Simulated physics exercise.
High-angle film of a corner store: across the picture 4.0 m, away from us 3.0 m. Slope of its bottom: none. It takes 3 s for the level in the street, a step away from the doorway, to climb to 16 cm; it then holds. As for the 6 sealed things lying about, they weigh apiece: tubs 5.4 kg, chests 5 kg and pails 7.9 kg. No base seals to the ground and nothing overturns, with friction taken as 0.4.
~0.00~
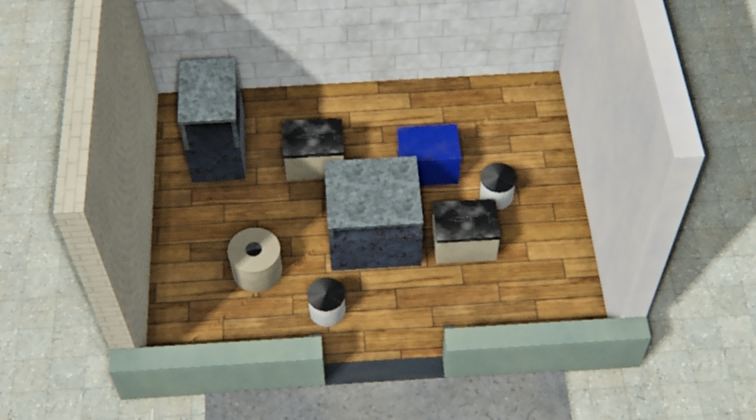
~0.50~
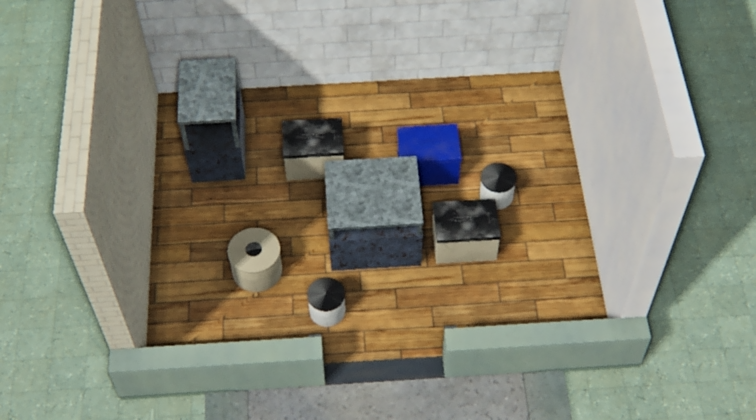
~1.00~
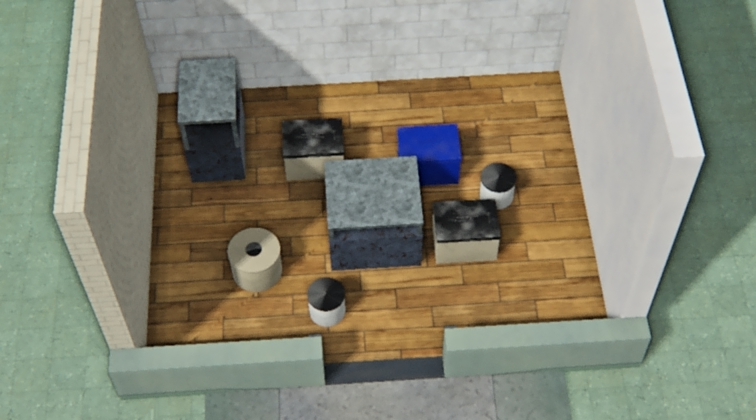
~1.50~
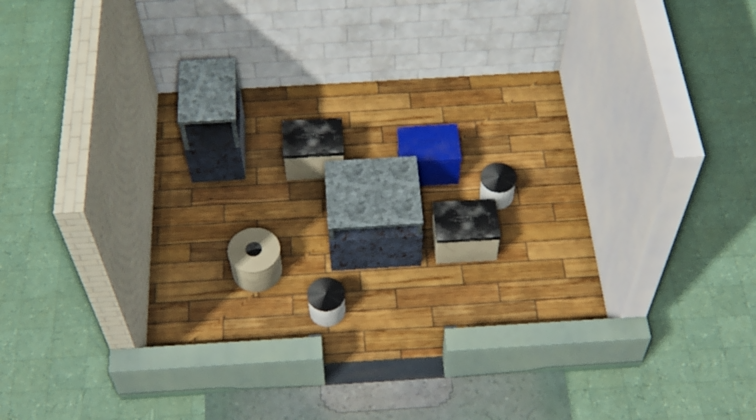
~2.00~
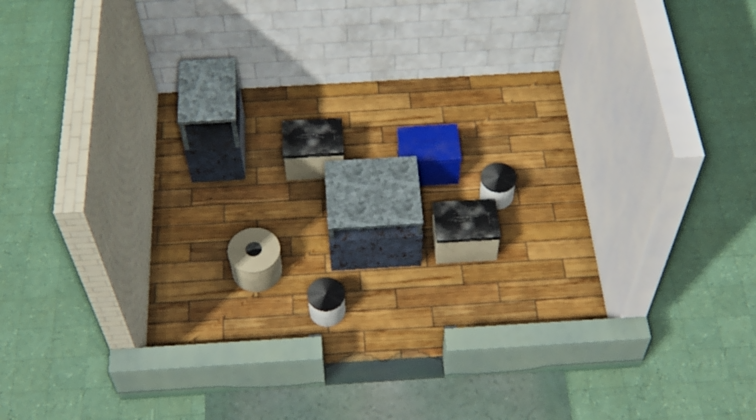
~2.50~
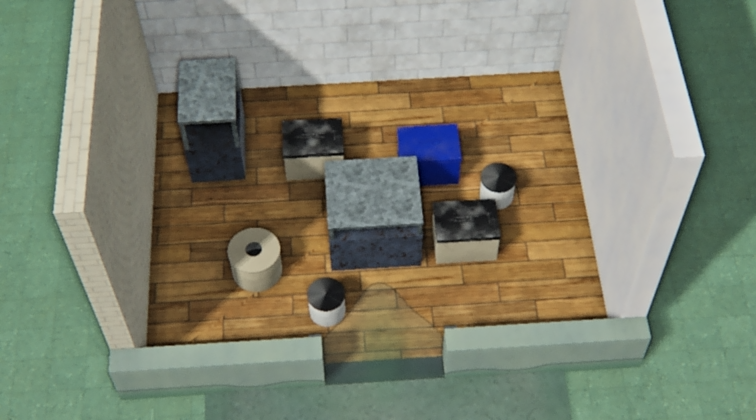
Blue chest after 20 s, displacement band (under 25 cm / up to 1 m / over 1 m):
Up to 1 m.
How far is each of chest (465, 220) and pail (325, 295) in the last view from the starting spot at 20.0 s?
In that order: 60 cm, 140 cm.
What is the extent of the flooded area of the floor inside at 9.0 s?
Near 11.0 m2 in all.
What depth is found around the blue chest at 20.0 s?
About 12 cm.
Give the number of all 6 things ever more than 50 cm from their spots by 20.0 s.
The answer here is 6.
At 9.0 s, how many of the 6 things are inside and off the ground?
Just then, the number is 4.
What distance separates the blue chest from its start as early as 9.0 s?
Roughly 20 cm by then.
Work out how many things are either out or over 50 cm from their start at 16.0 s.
5.
After 4.0 s the blue chest is near (429, 143), 0.0 m from its start, aground; 0 afloat.
After 9.0 s the blue chest is near (421, 125), 0.2 m from its start, afloat; 4 afloat.
After 16.0 s the blue chest is near (450, 112), 0.4 m from its start, afloat; 5 afloat.
After 20.0 s the blue chest is near (499, 110), 0.7 m from its start, afloat; 6 afloat.
